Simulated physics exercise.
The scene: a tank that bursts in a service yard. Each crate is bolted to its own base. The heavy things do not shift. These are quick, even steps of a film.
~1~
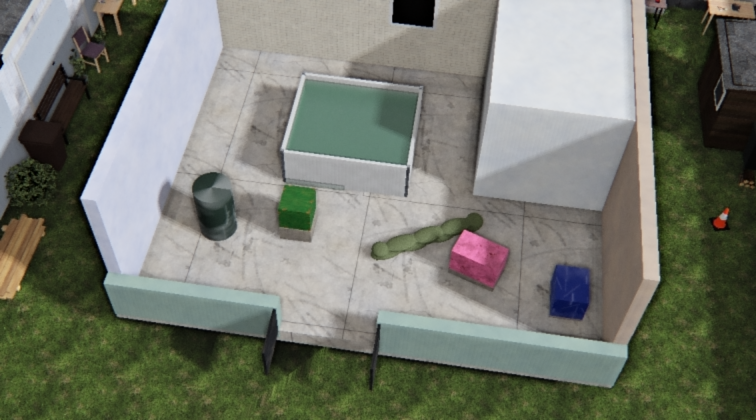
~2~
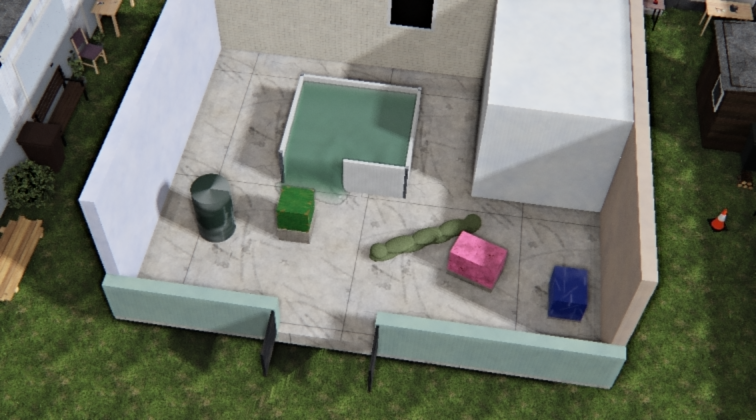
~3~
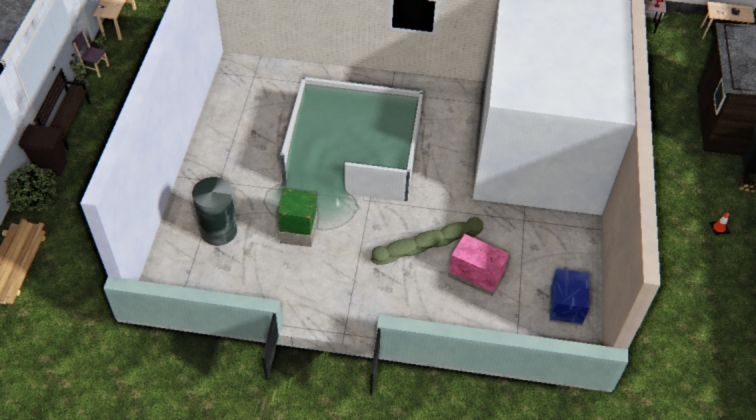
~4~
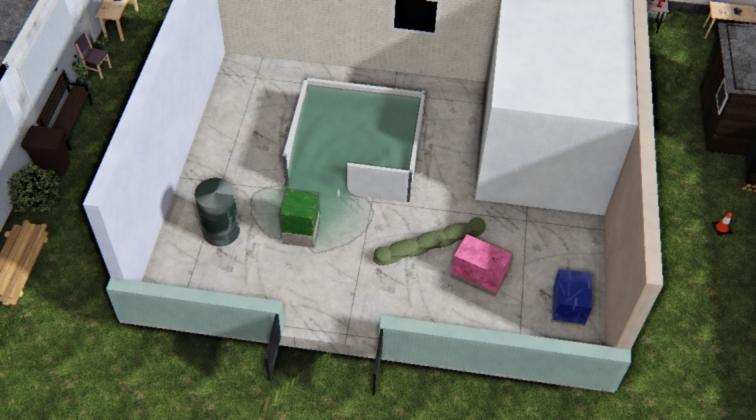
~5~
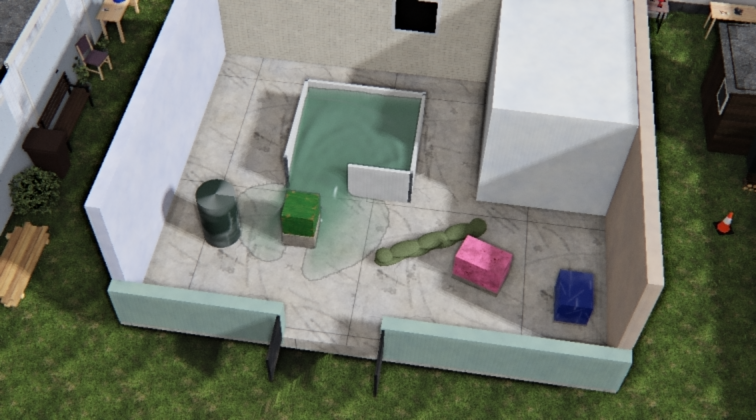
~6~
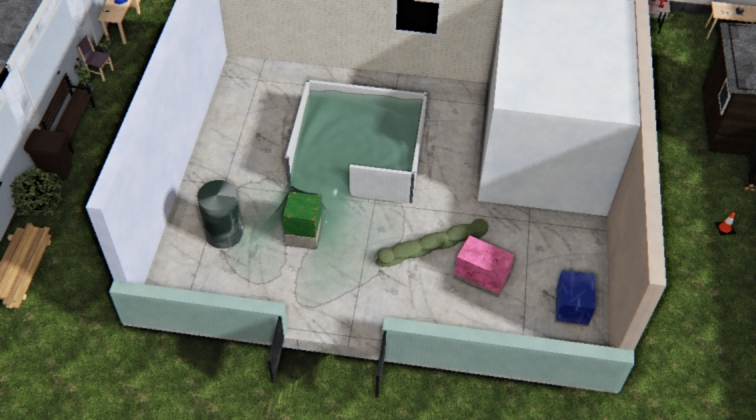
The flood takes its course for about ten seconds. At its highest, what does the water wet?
In the end: The pink crate escapes dry; the green crate is wetted; the blue crate is wetted.
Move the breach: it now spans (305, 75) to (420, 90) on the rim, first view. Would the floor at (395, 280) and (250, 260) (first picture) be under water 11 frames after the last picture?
As listed: No water, free of water.
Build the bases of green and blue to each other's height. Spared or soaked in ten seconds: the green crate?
My reading: The green crate is soaked.
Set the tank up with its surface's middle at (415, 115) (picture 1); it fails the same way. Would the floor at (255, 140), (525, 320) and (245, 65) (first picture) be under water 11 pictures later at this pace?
One after the other: No water, no water, dry.
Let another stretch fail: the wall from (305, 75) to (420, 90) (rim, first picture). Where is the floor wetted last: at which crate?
Last comes the blue-painted one.
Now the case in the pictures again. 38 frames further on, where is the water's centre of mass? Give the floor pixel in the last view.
Close to (341, 203).
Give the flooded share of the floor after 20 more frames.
Some 70 per cent.
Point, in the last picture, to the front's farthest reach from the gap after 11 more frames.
Close to (532, 358).
A moment on, water covers 25 % of the floor; the pink crate not reached, the green crate water round its plinth, the blue crate not reached.
Next, water covers 40 % of the floor; the pink crate not reached, the green crate water round its plinth, the blue crate not reached.
Then, water covers 70 % of the floor; the pink crate water round its plinth, the green crate water round its plinth, the blue crate water round its plinth.
Later, water covers 95 % of the floor; the pink crate water round its plinth, the green crate water round its plinth, the blue crate water round its plinth.
In the end, water covers 100 % of the floor; the pink crate stayed above the water, the green crate was topped, the blue crate was topped.
